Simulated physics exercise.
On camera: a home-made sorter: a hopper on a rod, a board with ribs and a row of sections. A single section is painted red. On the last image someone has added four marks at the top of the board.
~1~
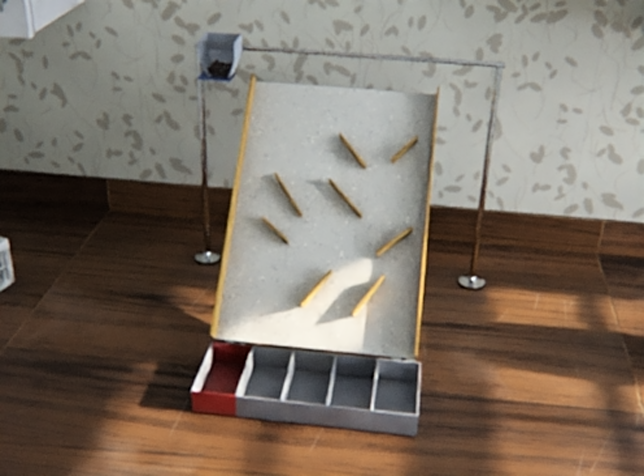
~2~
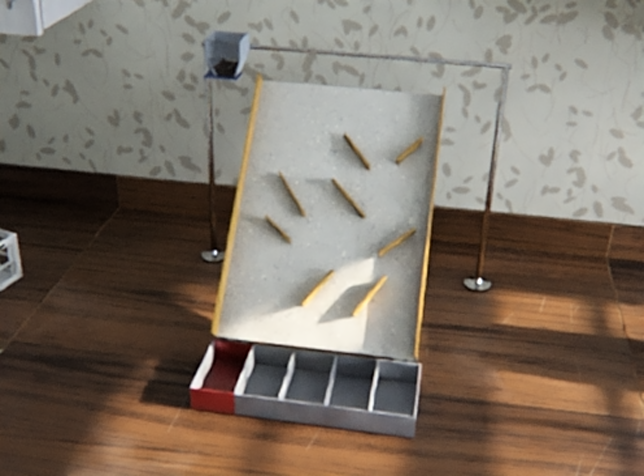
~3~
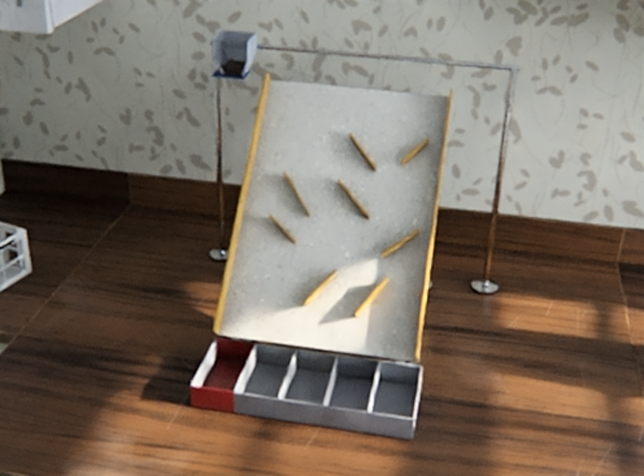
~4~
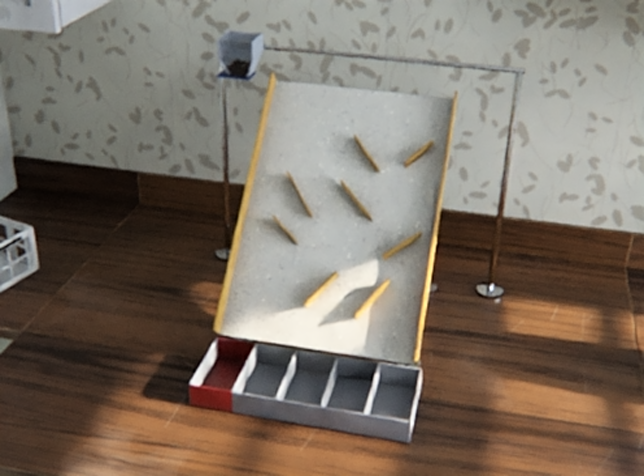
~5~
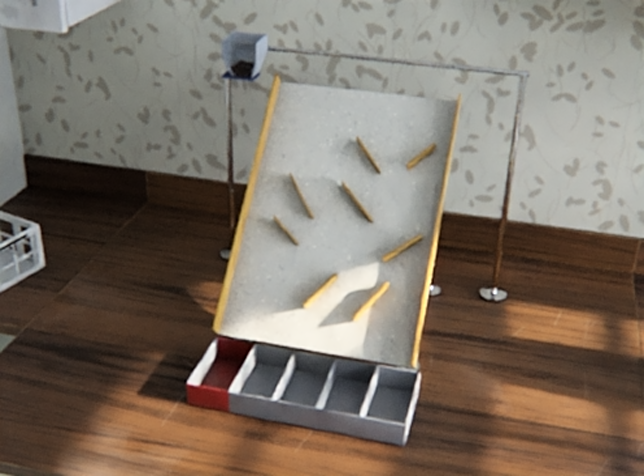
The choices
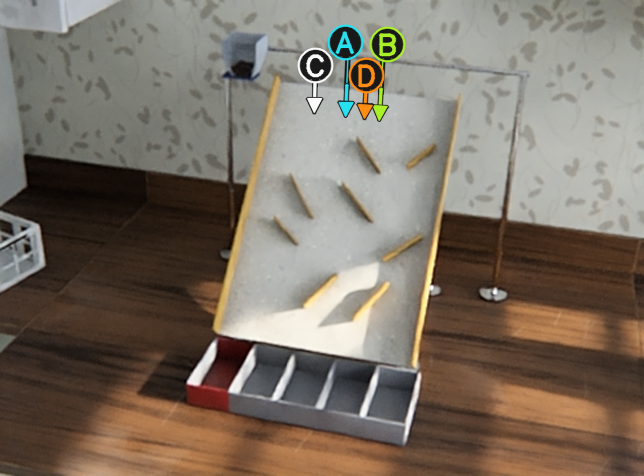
The camera drifts slowly in a slight arc around a tilted pale board on a dark wooden floor, seen from the front and a little above, against leaf-patterned wallpaper. Yellowish ribs slant across the board, a small hopper holding dark balls hangs from a rod at upper left, and five sections sit below, the leftmost red. Nothing on the sorter visibly moves; only the view shifts.
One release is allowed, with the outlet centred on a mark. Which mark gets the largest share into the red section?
C is best.
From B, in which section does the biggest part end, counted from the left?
It is the third one.
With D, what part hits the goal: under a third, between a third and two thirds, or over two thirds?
It is under a third.
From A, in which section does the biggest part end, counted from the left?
The second from the left.
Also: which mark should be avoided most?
That is mark B.
On the marked copy, mark A meets the board at (345, 111); mark B meets the board at (379, 115); mark C meets the board at (314, 107); mark D meets the board at (364, 113).
If A is chosen, a small share in the red section, close to two thirds in other sections, a small share outside the box.
If B is chosen, only a few in the red section, the bulk in other sections, close to a quarter outside the box.
If C is chosen, close to a third in the red section, close to half in other sections, a small share outside the box.
If D is chosen, a small share in the red section, close to two thirds in other sections, a small share outside the box.
